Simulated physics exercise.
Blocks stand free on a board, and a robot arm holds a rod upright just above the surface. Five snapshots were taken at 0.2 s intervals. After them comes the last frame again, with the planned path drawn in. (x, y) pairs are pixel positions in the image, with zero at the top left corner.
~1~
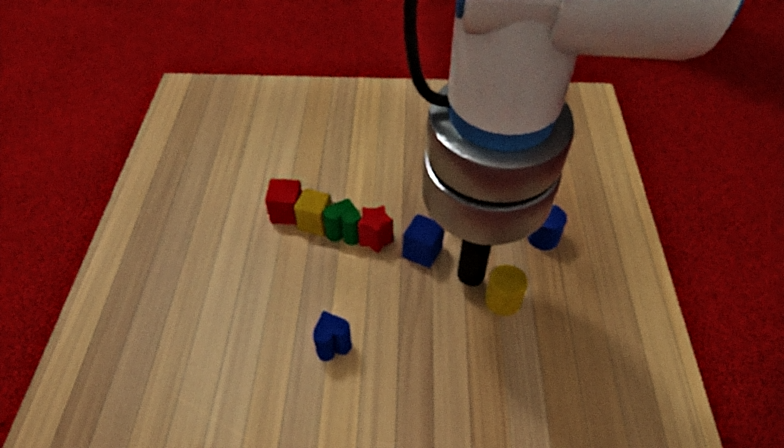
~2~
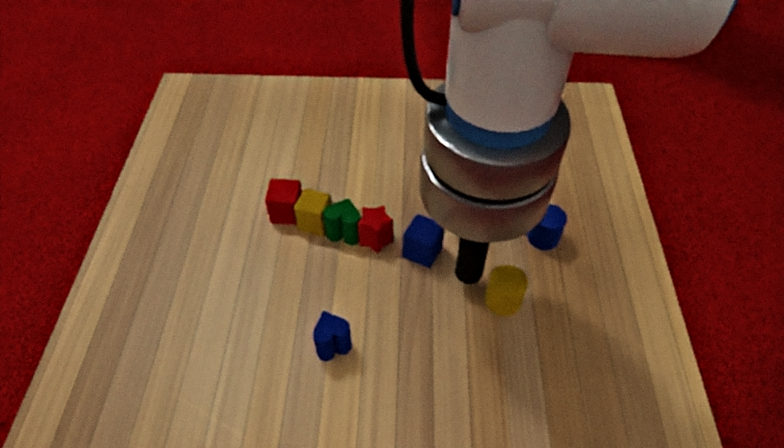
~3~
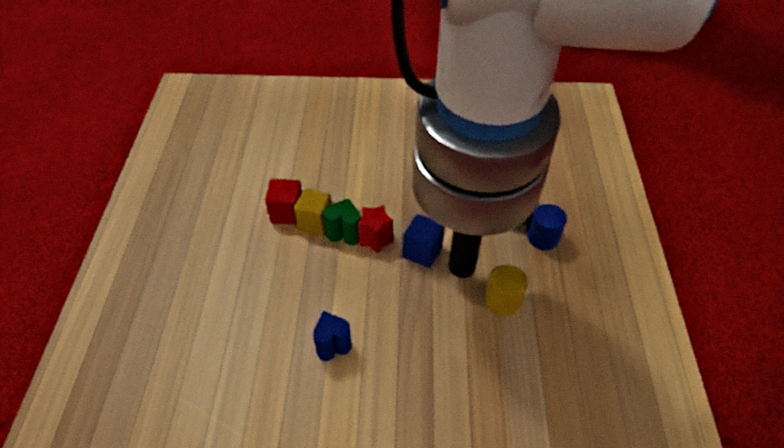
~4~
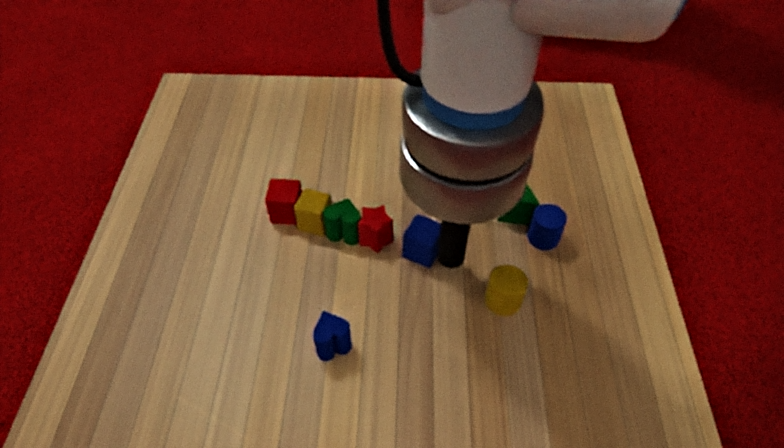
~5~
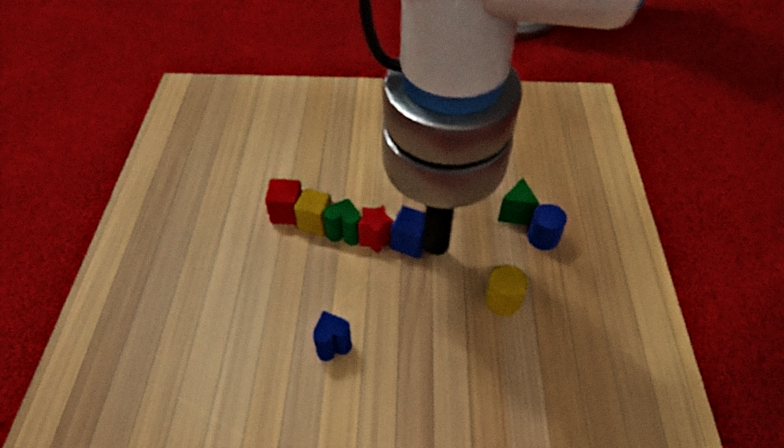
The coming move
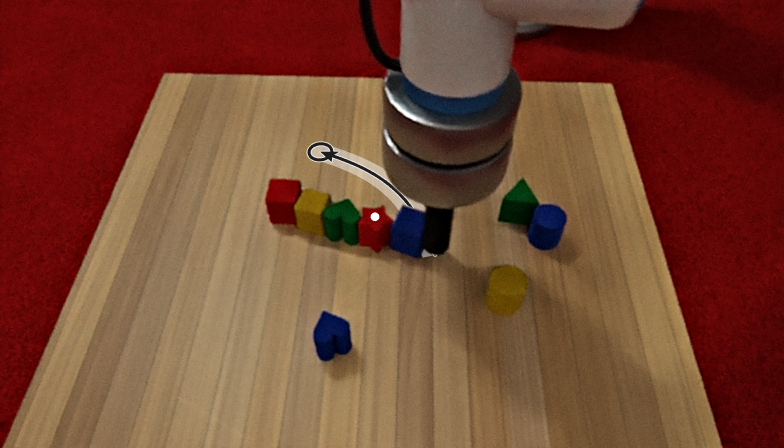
On a wooden board over a red surface, a robot arm holds a black rod upright near scattered red, yellow, green and blue blocks. The rod moves left and slightly away until it meets the blue cube, then pushes the cube a short way left, up against the red star-shaped block.
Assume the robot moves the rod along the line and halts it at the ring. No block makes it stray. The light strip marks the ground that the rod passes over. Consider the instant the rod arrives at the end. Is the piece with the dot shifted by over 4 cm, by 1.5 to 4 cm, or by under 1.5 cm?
Shift of 1.5 to 4 cm.
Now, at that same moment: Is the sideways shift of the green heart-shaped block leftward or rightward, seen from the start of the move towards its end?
The left.
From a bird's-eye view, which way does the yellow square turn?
Top view: Clockwise.
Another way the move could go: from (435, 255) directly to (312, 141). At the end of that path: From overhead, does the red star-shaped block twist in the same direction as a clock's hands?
No, that is not how it ends up.
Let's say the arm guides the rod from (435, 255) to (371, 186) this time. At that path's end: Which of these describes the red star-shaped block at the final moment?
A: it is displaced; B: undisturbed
Letter A.
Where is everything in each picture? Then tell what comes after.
In the first frame, tip of the rod (471, 275), middles of tops, yellow square (312, 200), green heart-shaped block (343, 211), red star-shaped block (375, 217), blue square (424, 229).
In the second frame, rod (469, 273), nothing pushed.
In the third frame, rod (462, 267), nothing pushed.
In the fourth frame, rod (451, 258), nothing pushed.
In the fifth frame, rod (436, 245), yellow square (312, 200), green heart-shaped block (343, 211), red star-shaped block (375, 217), blue square (411, 220).
The line goes from (435, 255) over (410, 207) and (371, 172) to (320, 152); the dot is on the red star-shaped block.
On the path given first. One third of the way, rod (410, 196); yellow square (305, 204), turned 20° clockwise; green heart-shaped block (330, 217); red star-shaped block (360, 206), turned 75° anticlockwise; blue square (382, 185), turned 45° anticlockwise.
Two thirds of the way, rod (370, 162); yellow square (305, 204), turned 20° clockwise; green heart-shaped block (330, 217); red star-shaped block (359, 205), turned 80° anticlockwise; blue square (375, 182), turned 60° anticlockwise.
At the end, rod (319, 141); yellow square (305, 204), turned 20° clockwise; green heart-shaped block (330, 217); red star-shaped block (359, 205), turned 80° anticlockwise; blue square (375, 182), turned 60° anticlockwise.
